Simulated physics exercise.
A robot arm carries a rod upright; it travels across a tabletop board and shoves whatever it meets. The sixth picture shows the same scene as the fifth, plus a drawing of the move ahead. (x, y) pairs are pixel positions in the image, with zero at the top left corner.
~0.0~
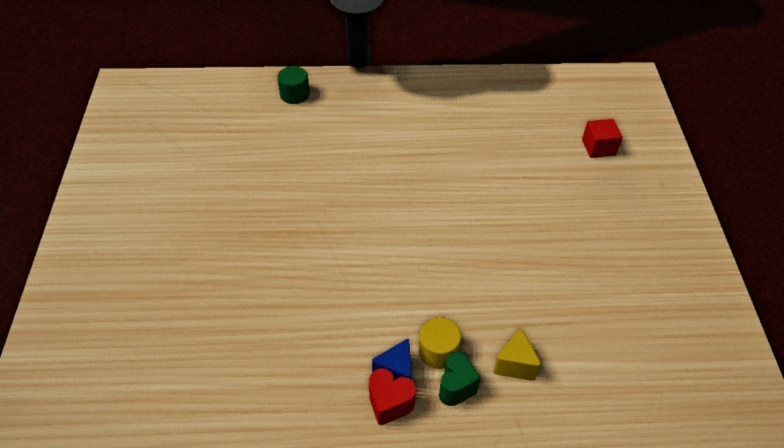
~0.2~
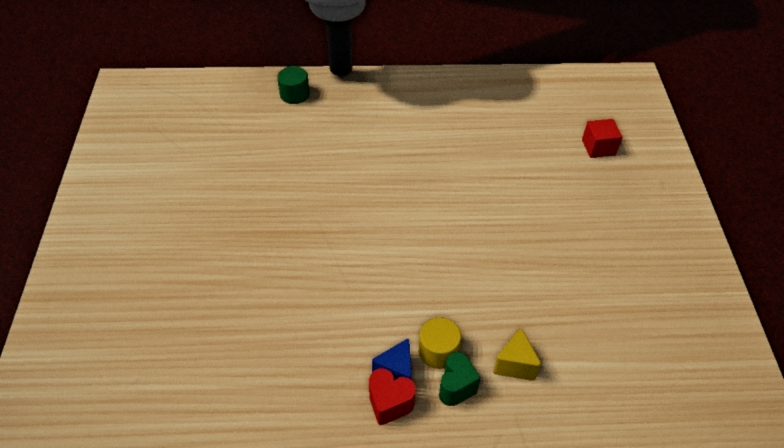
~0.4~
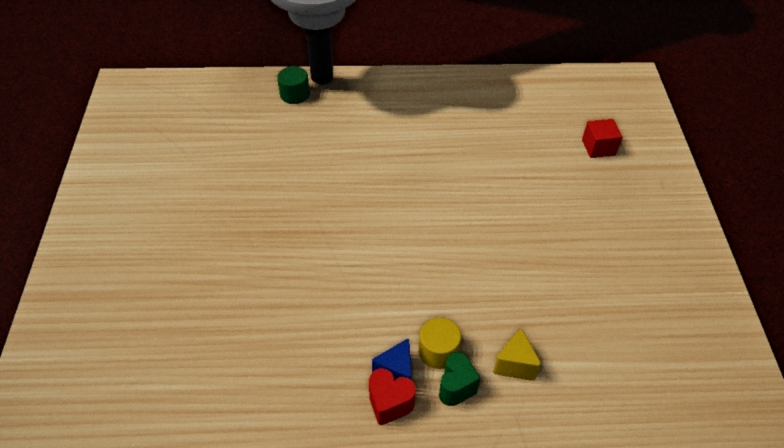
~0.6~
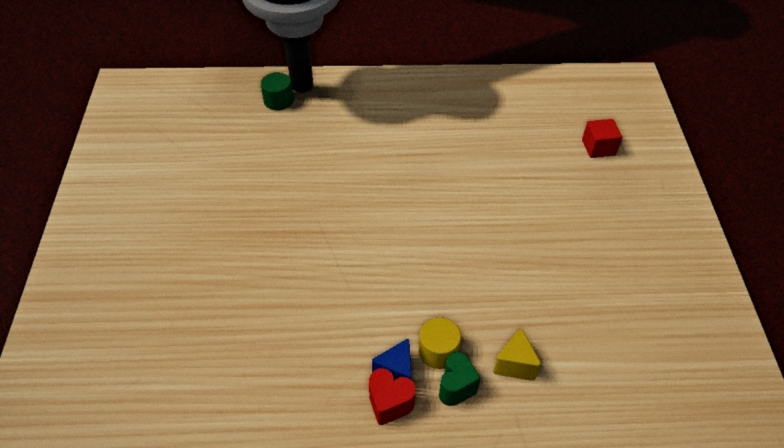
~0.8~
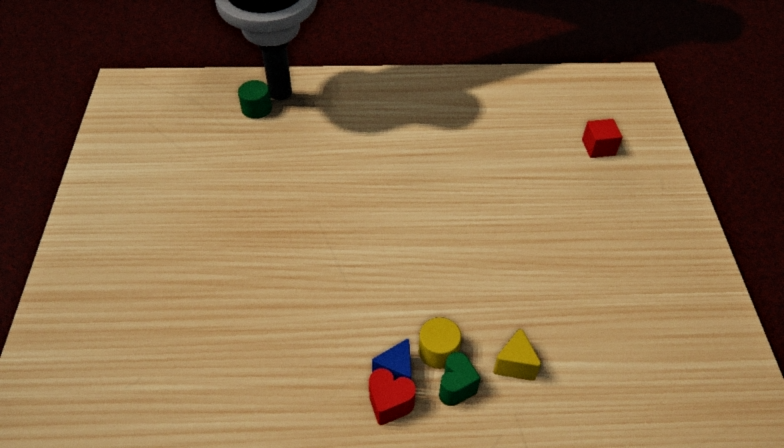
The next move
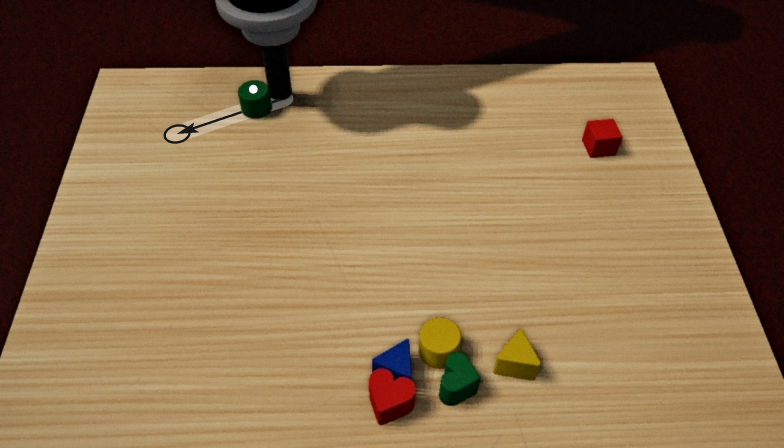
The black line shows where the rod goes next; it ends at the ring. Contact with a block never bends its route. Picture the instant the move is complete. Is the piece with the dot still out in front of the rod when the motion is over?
Yes - that is the case.
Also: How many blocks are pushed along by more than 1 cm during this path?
Only one of them.
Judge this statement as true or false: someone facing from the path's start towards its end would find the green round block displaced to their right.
The statement is false.
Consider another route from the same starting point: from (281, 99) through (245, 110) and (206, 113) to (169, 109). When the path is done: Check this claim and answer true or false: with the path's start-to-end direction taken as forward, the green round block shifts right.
It is false.
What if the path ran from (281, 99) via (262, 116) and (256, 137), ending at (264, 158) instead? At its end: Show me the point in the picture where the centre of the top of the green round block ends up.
I'd say the green round block ends with its top centre at (227, 101).
Drawn move, from (281, 99) to (177, 134); the dot is on the green round block.
What follows on the original path. One third of the way, rod at (245, 104); green round block at (217, 102).
Two thirds of the way, rod at (210, 116); green round block at (182, 116).
At the end, rod at (175, 128); green round block at (149, 131).
